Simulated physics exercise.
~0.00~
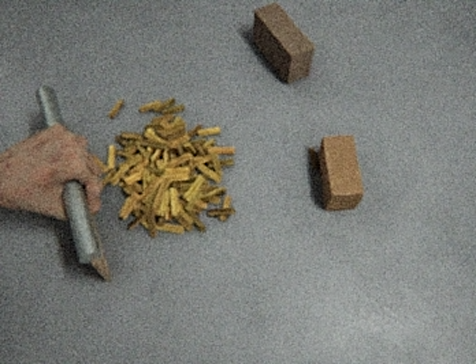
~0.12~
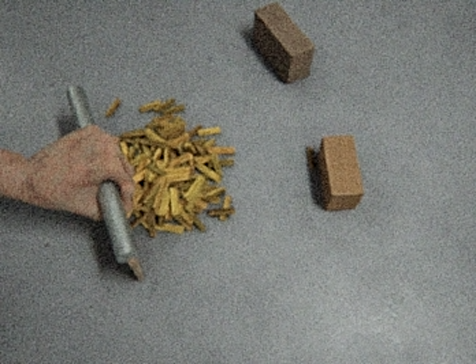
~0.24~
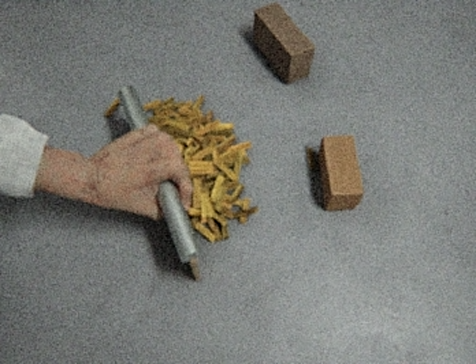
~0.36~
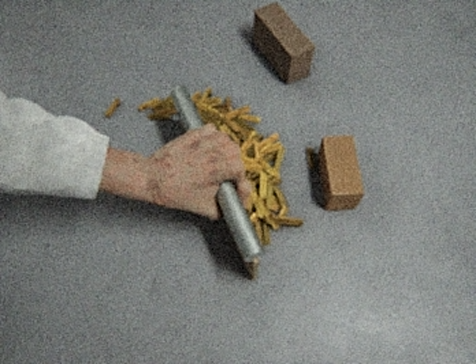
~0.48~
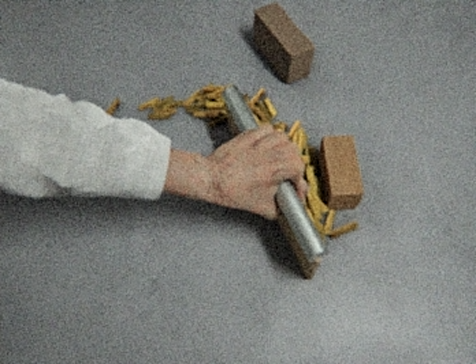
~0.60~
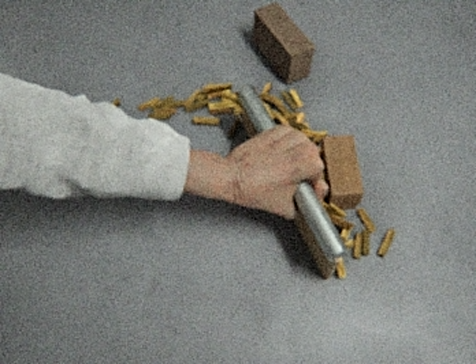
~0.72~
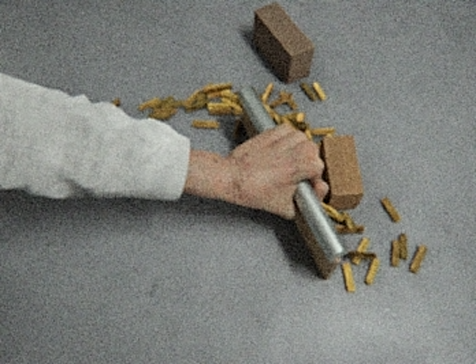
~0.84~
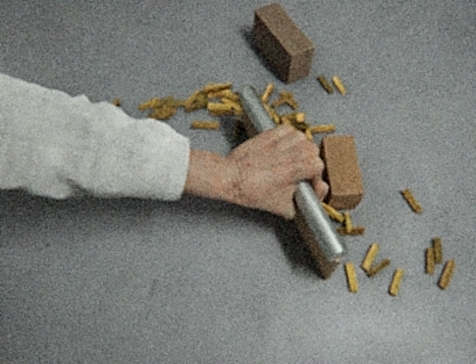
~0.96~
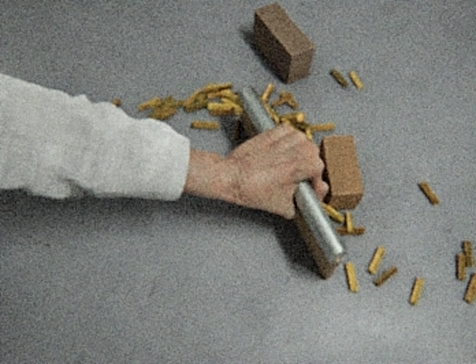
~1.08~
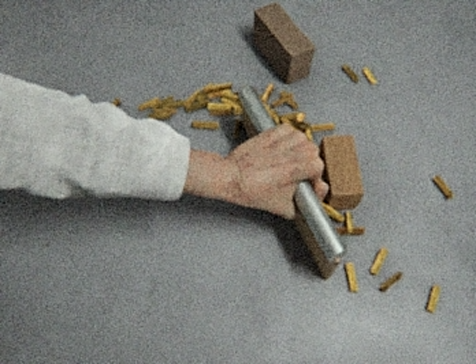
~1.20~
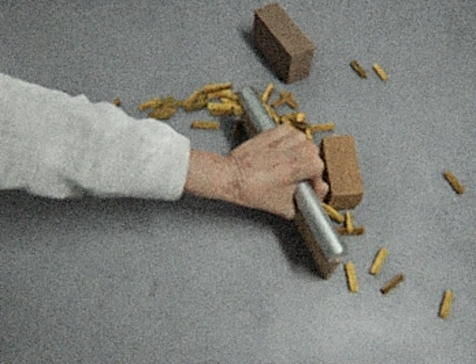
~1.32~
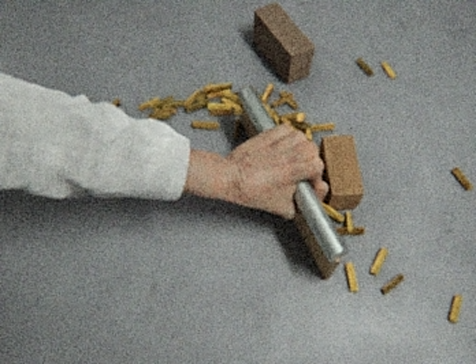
On a grey surface, a hand pushed a heap of short yellow pieces rightwards with a metal bar towards two brown blocks, then stopped against the nearer one; most pieces stayed bunched before the blocks while a few scattered beyond them.
